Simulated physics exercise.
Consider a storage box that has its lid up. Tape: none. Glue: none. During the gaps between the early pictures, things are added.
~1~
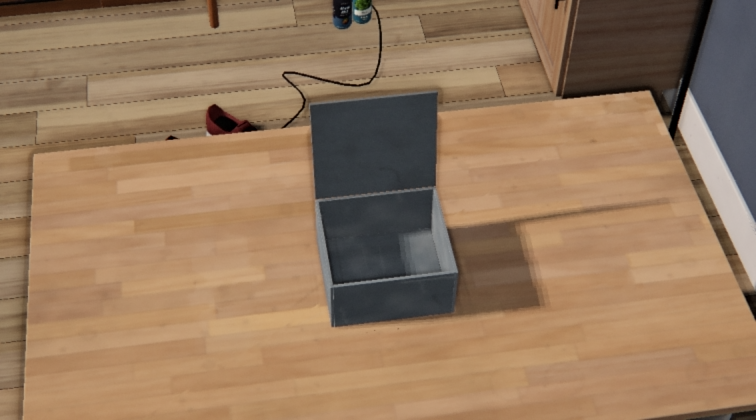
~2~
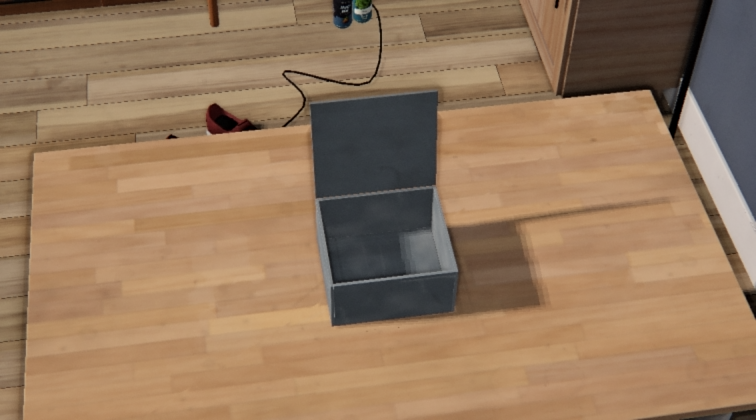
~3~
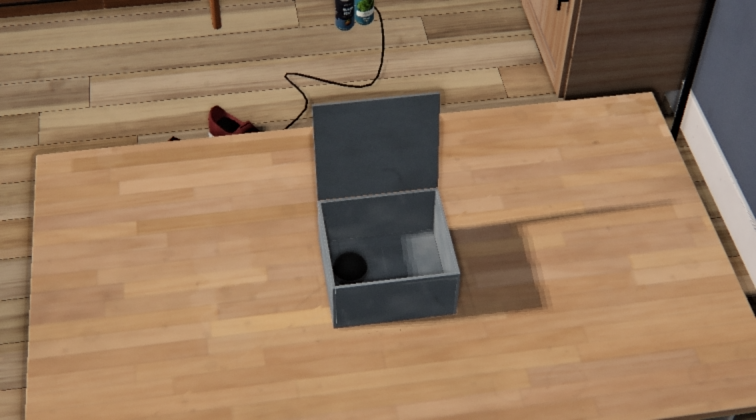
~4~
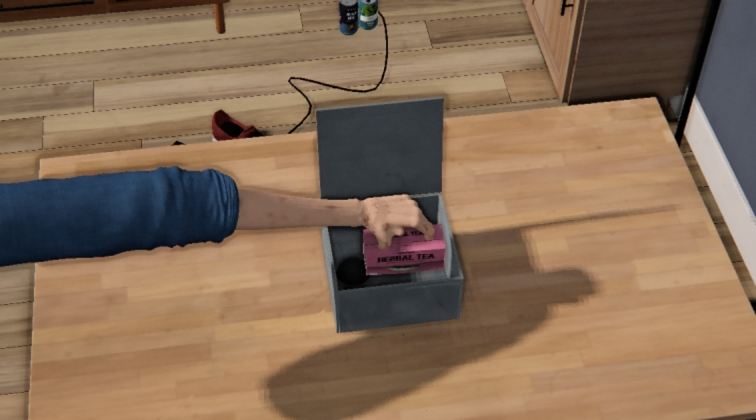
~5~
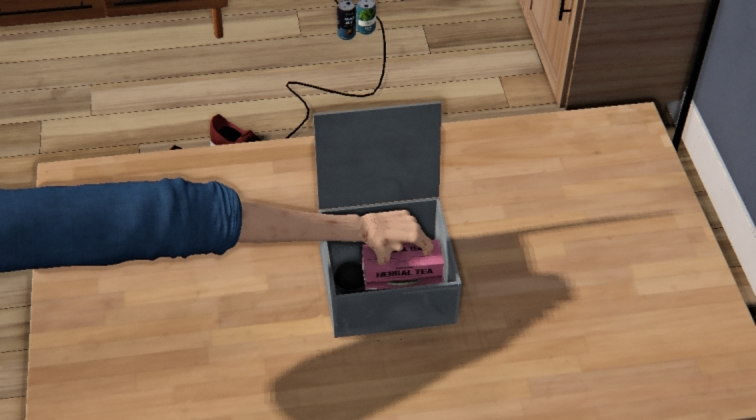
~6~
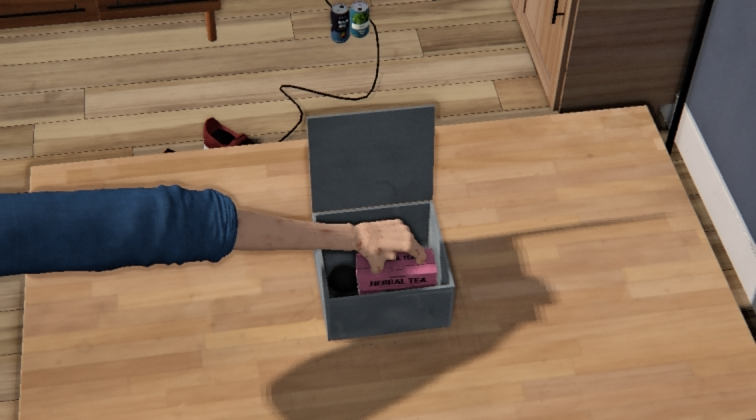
Hand in a blue sleeve lowering a pink herbal tea carton into an open grey box beside a black ball.
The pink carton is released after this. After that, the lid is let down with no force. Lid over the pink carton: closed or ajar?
In the end, the box is closed up fine.
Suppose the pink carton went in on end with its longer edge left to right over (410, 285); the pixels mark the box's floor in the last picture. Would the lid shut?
Packed like that, it is kept open.
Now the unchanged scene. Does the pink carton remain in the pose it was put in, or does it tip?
Result: The pink carton remains as it was set.
Then, 1.20 s after the last picture, lid starting down; pink carton slid a little near (399, 298); black ball rolled about its own width.
Then, 1.80 s after the last picture, lid 33° above the rim; pink carton slid a little near (399, 298); black ball rolled about its own width.
At rest, lid shut; moved from the start, pink carton and black ball. Seen from the same camera at the end, pink carton near (399, 298).
